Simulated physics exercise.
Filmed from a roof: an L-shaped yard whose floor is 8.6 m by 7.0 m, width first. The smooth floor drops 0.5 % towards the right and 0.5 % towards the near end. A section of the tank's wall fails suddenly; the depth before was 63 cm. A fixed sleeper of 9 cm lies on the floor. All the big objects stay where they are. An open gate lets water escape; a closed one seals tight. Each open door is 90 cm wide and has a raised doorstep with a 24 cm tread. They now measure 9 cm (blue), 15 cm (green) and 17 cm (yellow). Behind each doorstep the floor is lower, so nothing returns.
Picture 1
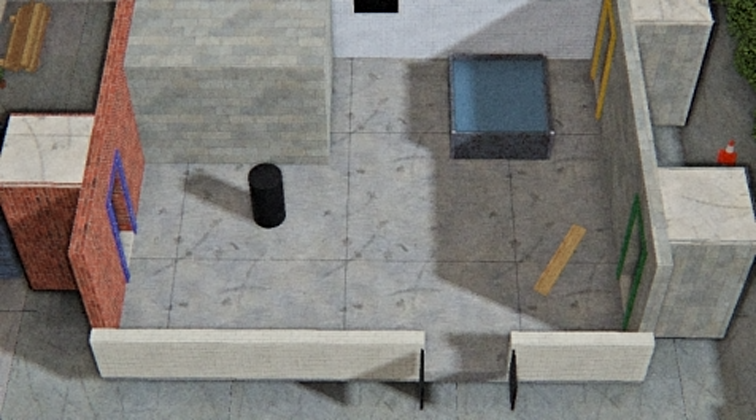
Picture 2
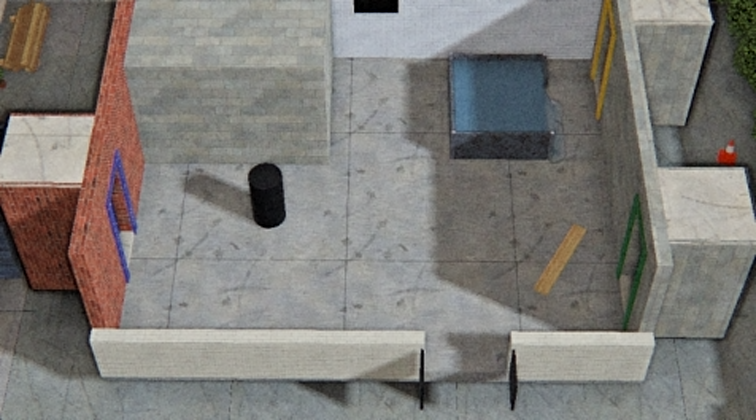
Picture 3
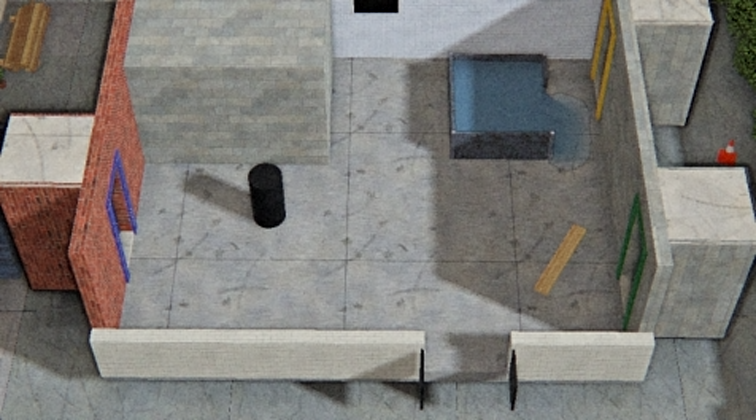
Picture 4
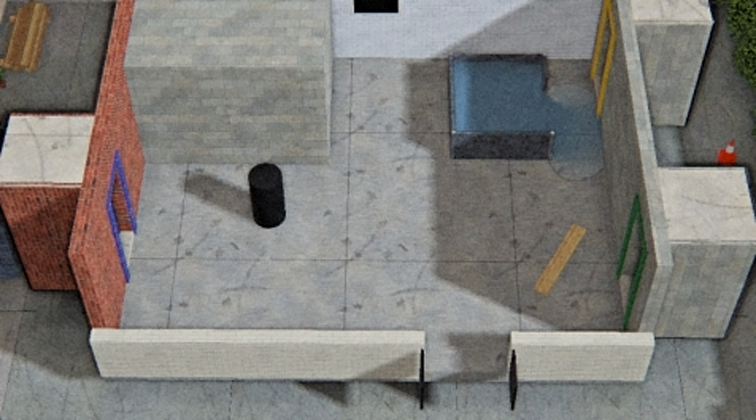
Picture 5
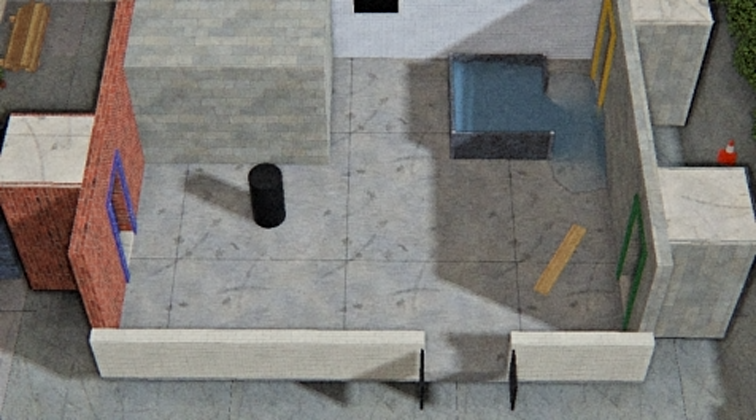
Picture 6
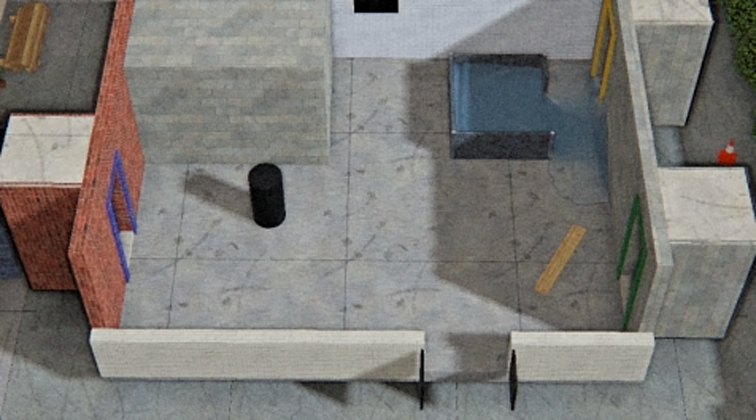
At first, the water in the square tank near the back of the walled yard lies still. Then water pours from the tank's right side and spreads in a thin sheet across the shaded floor to the right-hand wall, spreading along it and reaching the yellow door.
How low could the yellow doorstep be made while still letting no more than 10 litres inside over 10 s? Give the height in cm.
Some 33 cm above the ground.
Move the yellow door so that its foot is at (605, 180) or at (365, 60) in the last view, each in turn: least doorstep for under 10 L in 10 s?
Roughly 27 and 13.0 cm.
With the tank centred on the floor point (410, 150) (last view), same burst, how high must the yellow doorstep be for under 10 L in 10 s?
Some 13.5 cm.
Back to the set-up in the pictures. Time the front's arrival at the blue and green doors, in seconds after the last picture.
Arrival: Blue 7.5 s, green 0.9 s.
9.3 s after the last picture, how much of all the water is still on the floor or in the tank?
About 90 per cent.
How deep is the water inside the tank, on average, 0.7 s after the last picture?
Roughly 36 cm on average.
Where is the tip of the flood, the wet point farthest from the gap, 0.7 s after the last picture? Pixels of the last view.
Near (611, 272).
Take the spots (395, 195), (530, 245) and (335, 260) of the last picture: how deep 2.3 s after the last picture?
Roughly 0, 4 and 0 cm, in turn.
Then, 0.7 s after the last picture water covers 10 % of the floor, deepest (48 cm) near (595, 140); 28 cm at the yellow door, 34 litres in over its 17 cm doorstep.
Then, 2.3 s after the last picture water covers 35 % of the floor, deepest (28 cm) near (587, 71); 18 cm at the yellow door, 87 litres in over its 17 cm doorstep.
Then, 9.3 s after the last picture water covers 80 % of the floor, deepest (9 cm) near (116, 356); 7 cm at the yellow door, 93 litres in over its 17 cm doorstep.
At the yellow door as built, the water peaked near 28 cm, 0.5 s after the last picture.
With a doorstep of 28 cm, 25 litres would have come in within the 10 s; with 38 cm, 2 litres. So under 10 litres takes about 33 cm.
